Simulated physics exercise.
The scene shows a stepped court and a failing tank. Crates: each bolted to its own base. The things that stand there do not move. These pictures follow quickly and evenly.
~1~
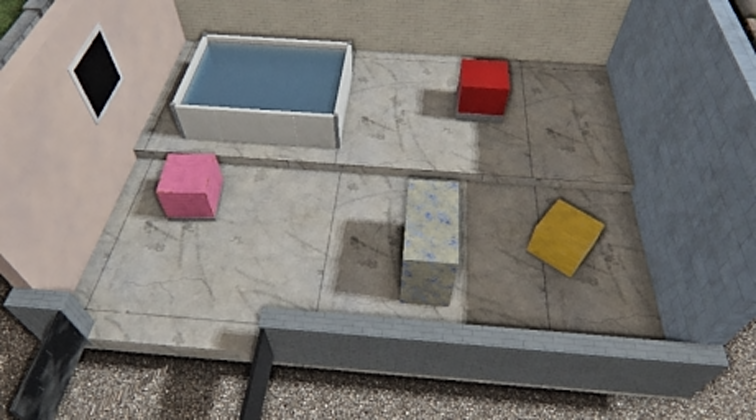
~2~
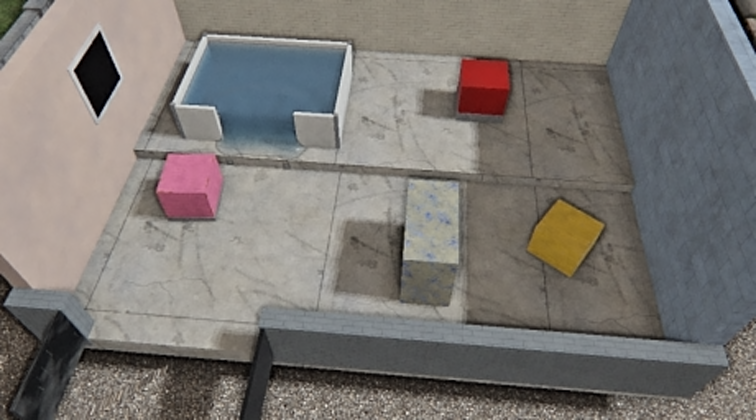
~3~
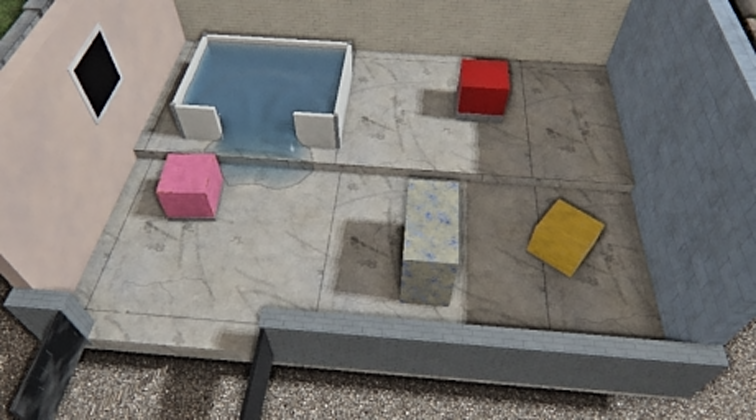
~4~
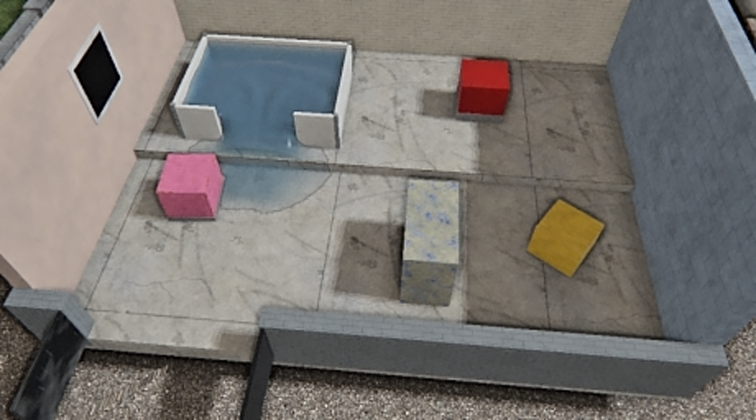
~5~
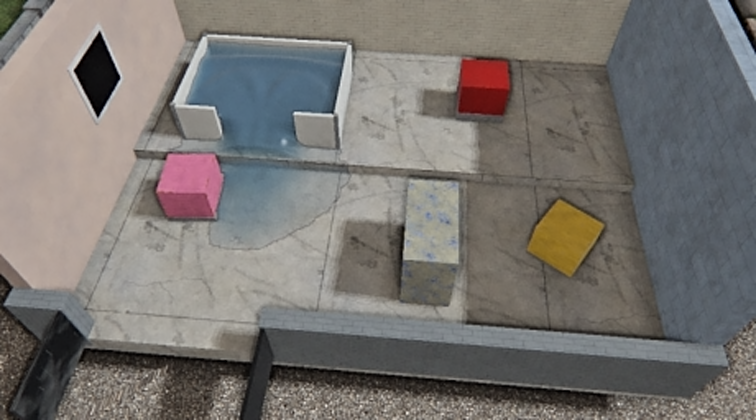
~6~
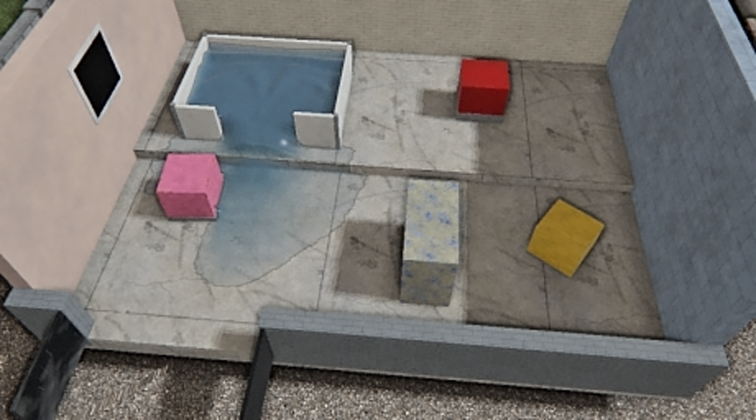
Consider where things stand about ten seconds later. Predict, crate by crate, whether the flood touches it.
My prediction: The red crate remains untouched; the pink crate is touched; the yellow crate is touched.
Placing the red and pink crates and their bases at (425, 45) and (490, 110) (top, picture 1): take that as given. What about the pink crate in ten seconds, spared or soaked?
The pink crate is untouched.
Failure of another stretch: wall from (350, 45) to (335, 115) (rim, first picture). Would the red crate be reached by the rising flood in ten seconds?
Per crate - red crate: Flooded.
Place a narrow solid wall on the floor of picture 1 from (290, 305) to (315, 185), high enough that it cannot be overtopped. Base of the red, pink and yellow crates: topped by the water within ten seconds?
Red crate: Untouched, pink crate: Reached, yellow crate: Untouched.
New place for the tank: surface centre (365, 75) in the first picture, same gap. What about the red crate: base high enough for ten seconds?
The red one stays clear.
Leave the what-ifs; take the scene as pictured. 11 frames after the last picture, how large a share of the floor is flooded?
My estimate is near 30 per cent.
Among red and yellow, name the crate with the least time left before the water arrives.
That would be the crate marked yellow.
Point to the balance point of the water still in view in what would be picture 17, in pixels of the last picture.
Somewhere near (269, 150).
A moment on, water covers 20 % of the floor; the red crate not reached, the pink crate water round its plinth, the yellow crate not reached.
Next, water covers 30 % of the floor; the red crate not reached, the pink crate water round its plinth, the yellow crate not reached.
Then, water covers 40 % of the floor; the red crate not reached, the pink crate water round its plinth, the yellow crate water round its plinth.
Later, water covers 50 % of the floor; the red crate not reached, the pink crate water round its plinth, the yellow crate water round its plinth.
In the end, water covers 55 % of the floor; the red crate stayed above the water, the pink crate was topped, the yellow crate was topped.
